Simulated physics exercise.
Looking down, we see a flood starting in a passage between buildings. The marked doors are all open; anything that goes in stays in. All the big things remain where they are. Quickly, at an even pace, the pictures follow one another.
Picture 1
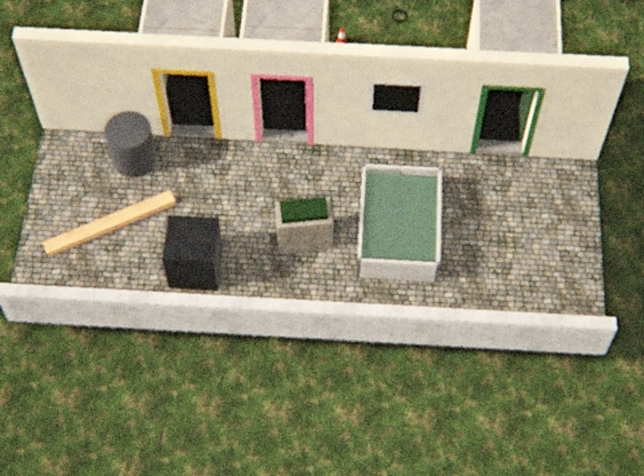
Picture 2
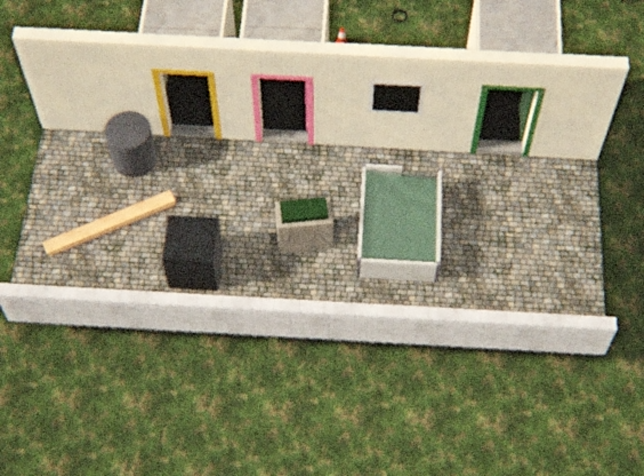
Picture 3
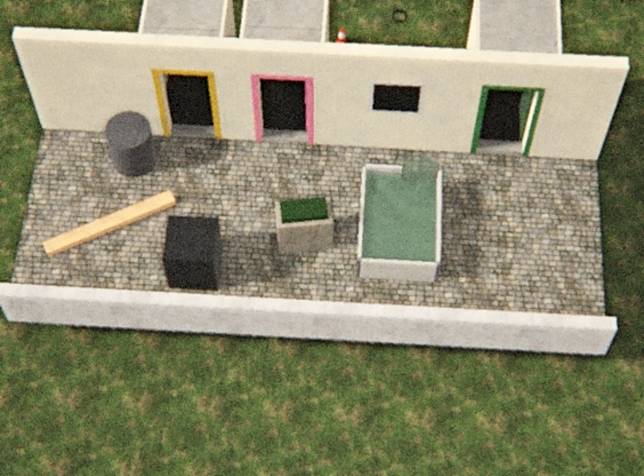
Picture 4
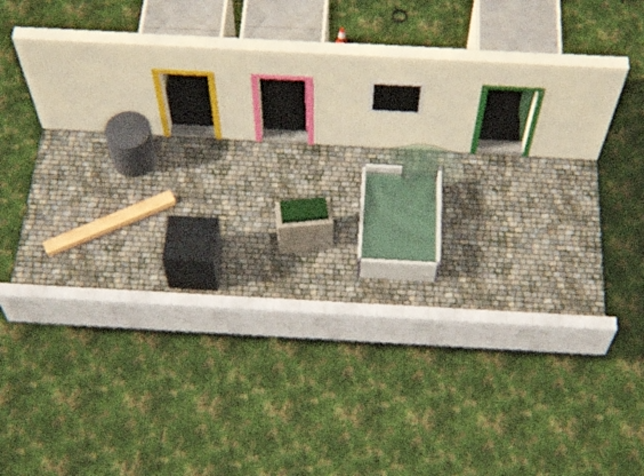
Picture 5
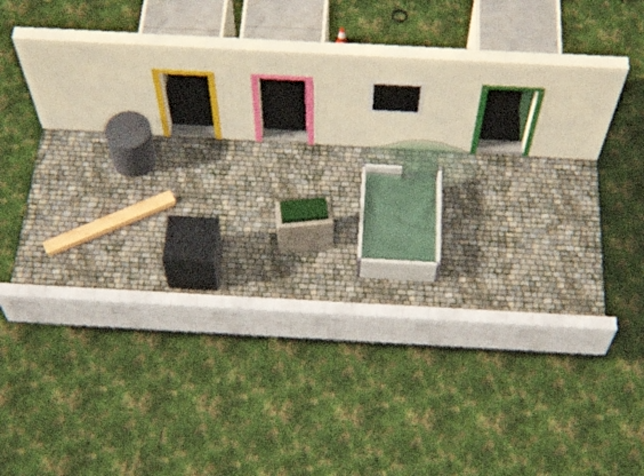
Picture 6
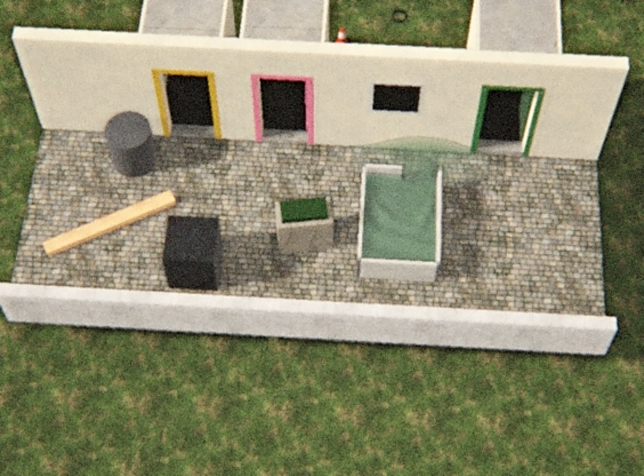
Green water fills an open white tank right of centre in a paved passage, seen from high above by a still camera. A grey barrel, wooden beam and black block stand to the left, a planter in the middle, and yellow, pink and green doorframes line the cream wall behind. A gap opens in the tank's far side, and water pours out, reaches the wall and spreads sideways along its base.
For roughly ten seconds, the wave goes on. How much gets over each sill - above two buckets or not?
At the green door, not above two buckets. At the pink door, not above two buckets. At the yellow door, not above two buckets.
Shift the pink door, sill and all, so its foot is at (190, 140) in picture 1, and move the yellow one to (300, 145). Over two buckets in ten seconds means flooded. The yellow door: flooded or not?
Well, yellow comes in under it, as far as I can tell.
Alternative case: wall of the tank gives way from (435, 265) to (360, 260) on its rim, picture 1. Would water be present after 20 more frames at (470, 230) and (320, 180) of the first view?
In order - first: Not reached, second: Not reached.
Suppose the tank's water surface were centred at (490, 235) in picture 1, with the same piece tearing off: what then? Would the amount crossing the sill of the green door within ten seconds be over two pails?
Green: Above the limit.
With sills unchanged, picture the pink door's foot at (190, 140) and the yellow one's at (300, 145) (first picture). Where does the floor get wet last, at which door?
Dead last is the door marked pink.
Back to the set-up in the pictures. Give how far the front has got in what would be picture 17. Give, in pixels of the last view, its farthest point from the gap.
Near (230, 139).
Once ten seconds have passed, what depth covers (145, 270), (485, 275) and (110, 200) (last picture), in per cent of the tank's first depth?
2, 0 and 2 in a hundred, in turn.
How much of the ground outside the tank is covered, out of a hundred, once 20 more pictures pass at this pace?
That works out at 40 %.
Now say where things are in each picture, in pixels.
The first picture shows the water tank at (400, 216) is whole and still.
In the second picture, the front is at a hidden place, out from the gap on the water tank's far side.
In the third picture, the front is at (408, 157), out from the gap on the water tank's far side.
In the fourth picture, water pours out on the water tank's far side and has run to (451, 151).
In the fifth picture, the front is at (469, 153), out from the gap on the water tank's far side.
In the sixth picture, water pours out on the water tank's far side and has run to (485, 153).
A moment on, water covers 10 % of the floor; the green door wet at the sill, nothing in, the pink door wet at the sill, nothing in, the yellow door not reached.
Next, water covers 25 % of the floor; the green door wet at the sill, nothing in, the pink door wet at the sill, nothing in, the yellow door not reached.
Then, water covers 40 % of the floor; the green door wet at the sill, nothing in, the pink door wet at the sill, nothing in, the yellow door wet at the sill, nothing in.
Later, water covers 50 % of the floor; the green door wet at the sill, nothing in, the pink door wet at the sill, nothing in, the yellow door wet at the sill, nothing in.
In the end, water covers 60 % of the floor; the green door wet at the sill, nothing in, the pink door wet at the sill, nothing in, the yellow door under two buckets in.
